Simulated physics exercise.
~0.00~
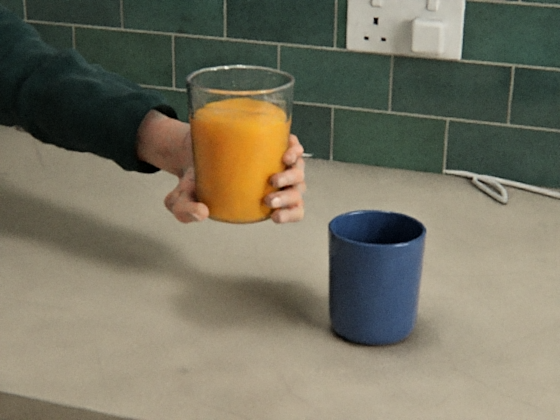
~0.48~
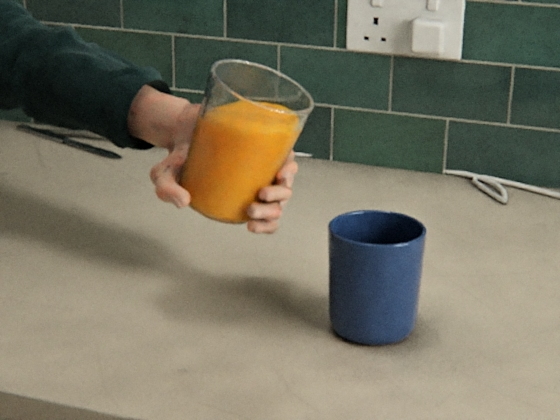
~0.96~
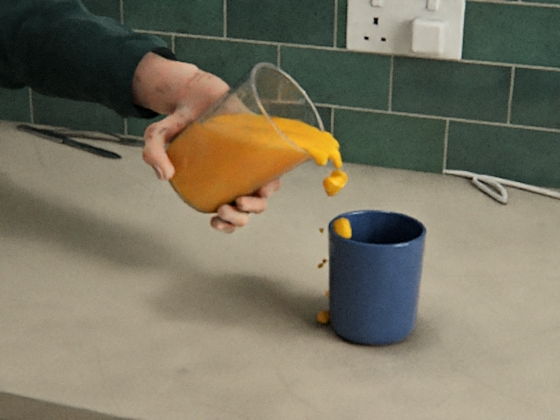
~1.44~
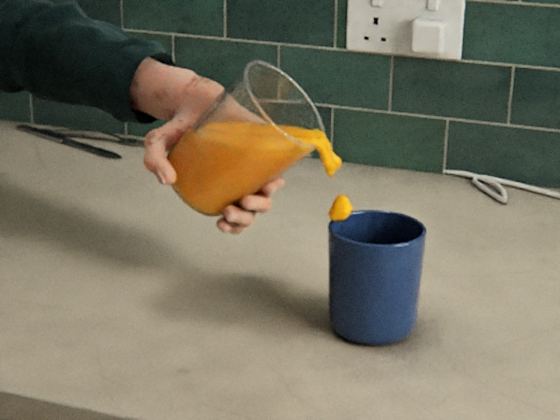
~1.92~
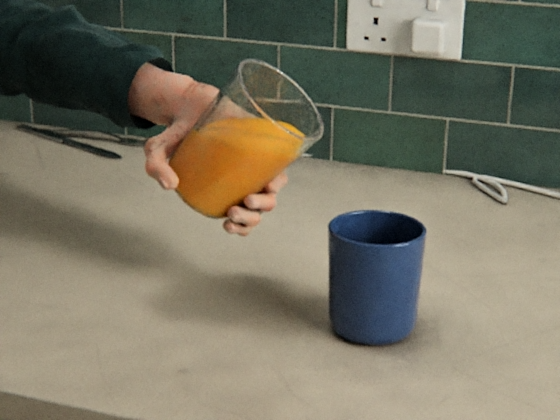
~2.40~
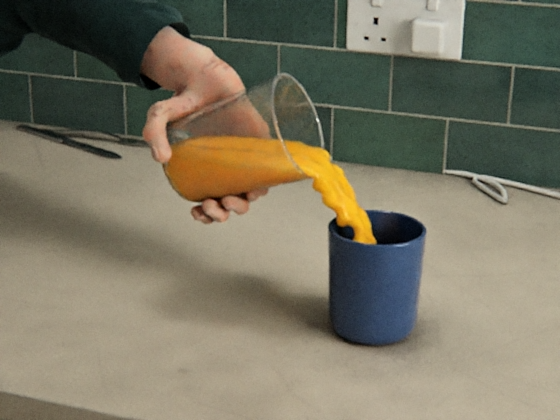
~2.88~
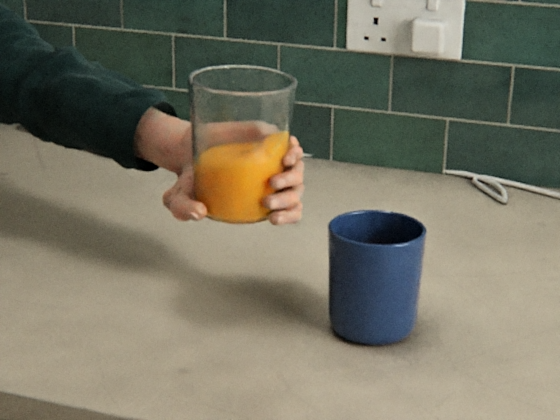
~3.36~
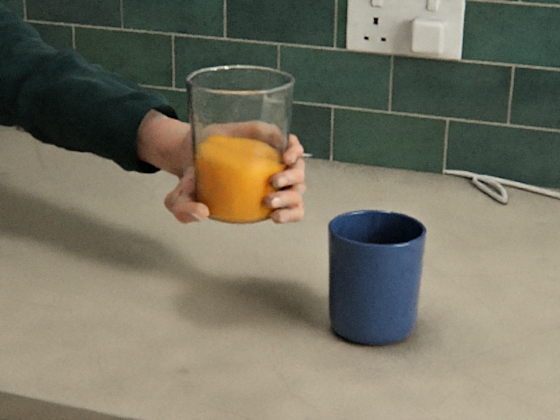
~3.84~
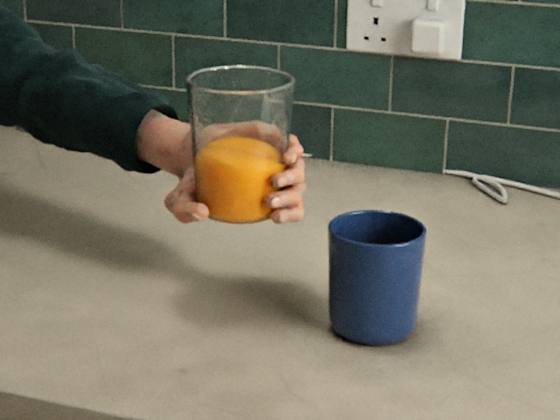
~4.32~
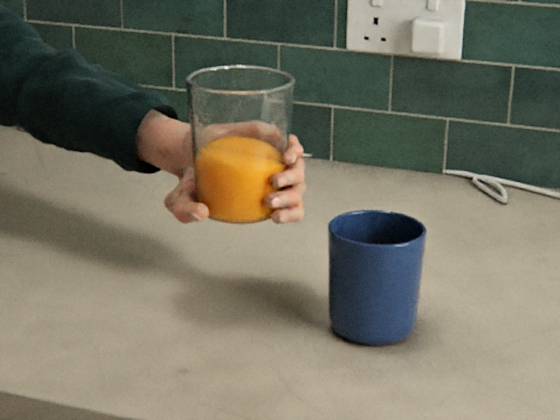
A grey kitchen counter backed by green tiles and a white wall socket is seen from slightly above by a still camera. A hand in a dark green sleeve holds up a clear glass of orange juice at the left, with a blue mug standing to its right. The hand tips the glass towards the mug, and juice spills from the rim, some dribbling down the mug's outside. The glass eases back, then tilts further, sending a thicker stream into the mug. Finally it is levelled and held still, roughly half full, beside the mug.
